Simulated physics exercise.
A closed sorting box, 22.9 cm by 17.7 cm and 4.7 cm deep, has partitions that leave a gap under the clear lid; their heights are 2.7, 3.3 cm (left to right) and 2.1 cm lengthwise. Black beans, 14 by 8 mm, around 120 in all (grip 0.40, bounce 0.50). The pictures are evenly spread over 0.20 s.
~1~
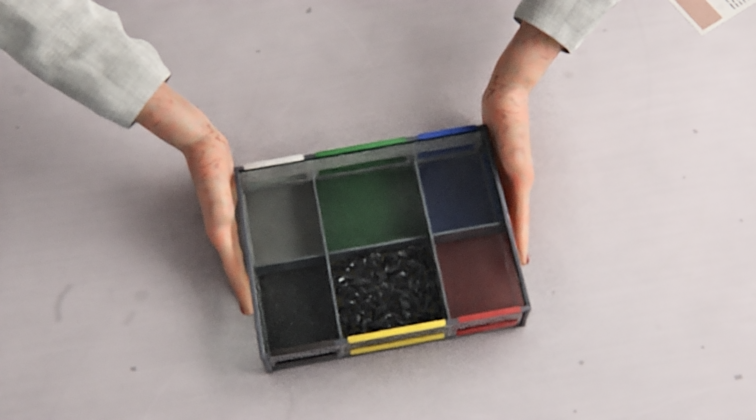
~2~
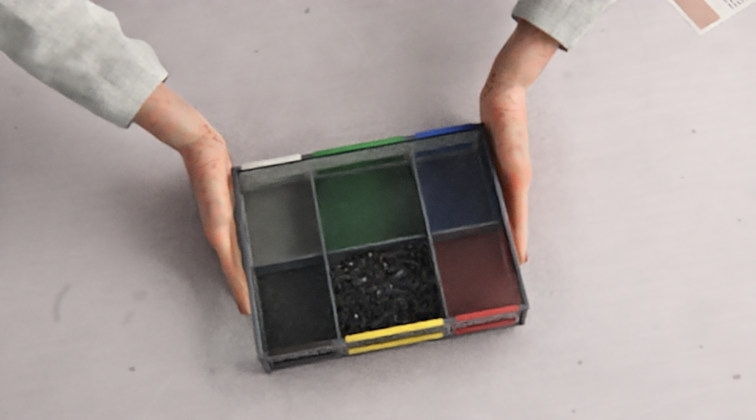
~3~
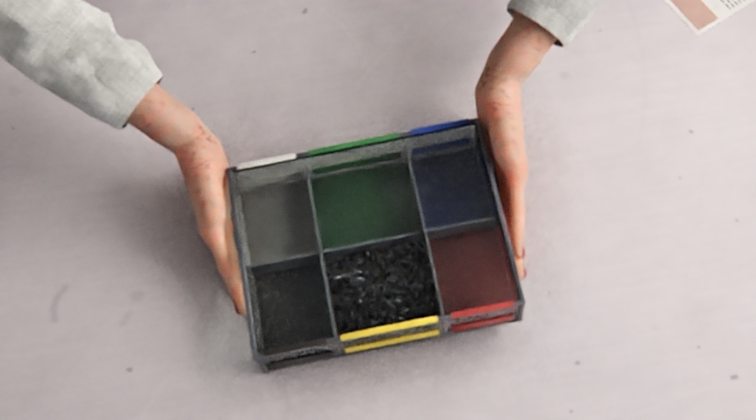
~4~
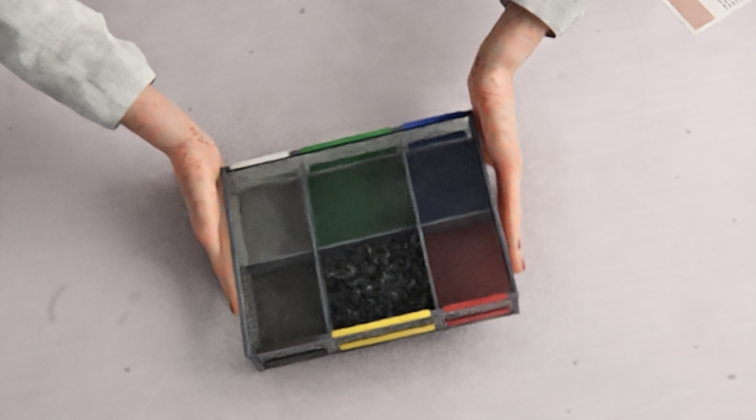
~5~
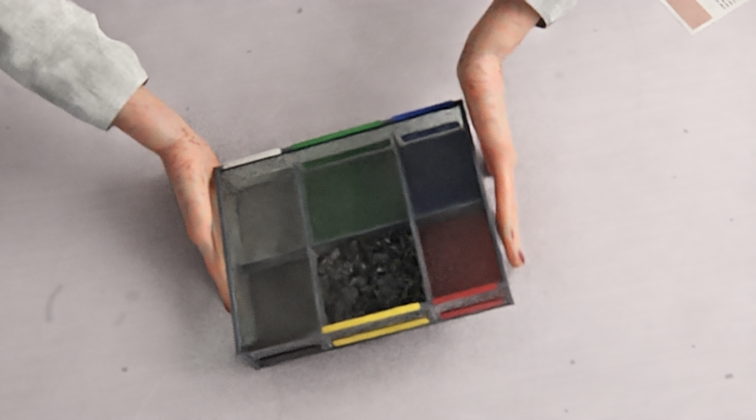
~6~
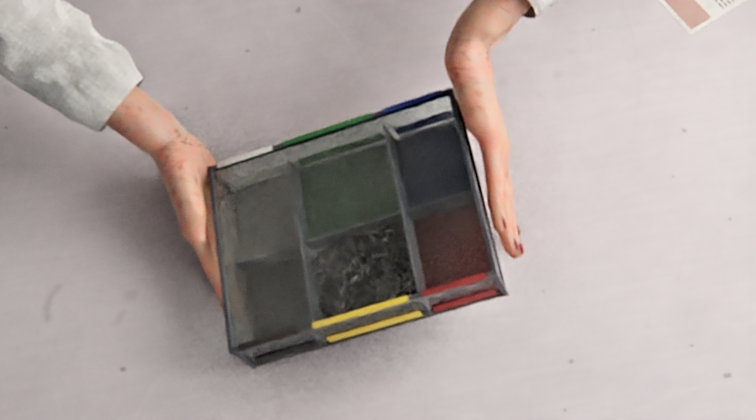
Two hands gradually tilt and slightly turn a divided box holding black beans in one compartment.
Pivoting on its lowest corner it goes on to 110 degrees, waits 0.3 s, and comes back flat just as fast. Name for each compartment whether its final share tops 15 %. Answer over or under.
Red: Under, blue: Under, green: Under, yellow: Under, white: Over, black: Over.
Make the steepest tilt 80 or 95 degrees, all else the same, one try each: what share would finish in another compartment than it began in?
About 65 and 85 per cent.
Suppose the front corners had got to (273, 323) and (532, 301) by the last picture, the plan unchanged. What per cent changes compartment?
In that case some 50 per cent.
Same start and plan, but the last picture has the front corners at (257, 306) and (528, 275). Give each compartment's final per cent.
Red 0; blue 70; green 30; yellow 0; white 0; black 0.
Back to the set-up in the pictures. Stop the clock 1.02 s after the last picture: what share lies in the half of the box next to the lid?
Some 80 per cent.
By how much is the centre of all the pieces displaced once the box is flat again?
Roughly 10.5 cm.
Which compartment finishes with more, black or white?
The white one has more.
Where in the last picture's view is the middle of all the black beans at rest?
At about (265, 261).
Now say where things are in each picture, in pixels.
Box tilt 0 degrees, front corners at (265, 354) and (526, 307); yellow 100 %, in the first frame.
Box tilt 1 degrees, front corners at (262, 354) and (524, 305), in the second frame.
Box tilt 3 degrees, front corners at (257, 354) and (520, 301), lowest corner left back, in the third frame.
Box tilt 7 degrees, front corners at (250, 352) and (514, 293), lowest corner left back, in the fourth frame.
Box tilt 12 degrees, front corners at (241, 350) and (504, 283), lowest corner left back, in the fifth frame.
Box tilt 17 degrees, front corners at (234, 348) and (493, 273), lowest corner left back; yellow 100 %, in the sixth frame.
Then, 1.02 s after the last picture, tilt 110 degrees; yellow 5 %, white 40 %, black 50 %.
Then, 1.69 s after the last picture, tilt 58 degrees; white 55 %, black 45 %.
Then, 2.41 s after the last picture, tilt 0 degrees; white 55 %, black 45 %.
In the end, red 0 %, blue 0 %, green 0 %, yellow 0 %, white 55 %, black 45 %.
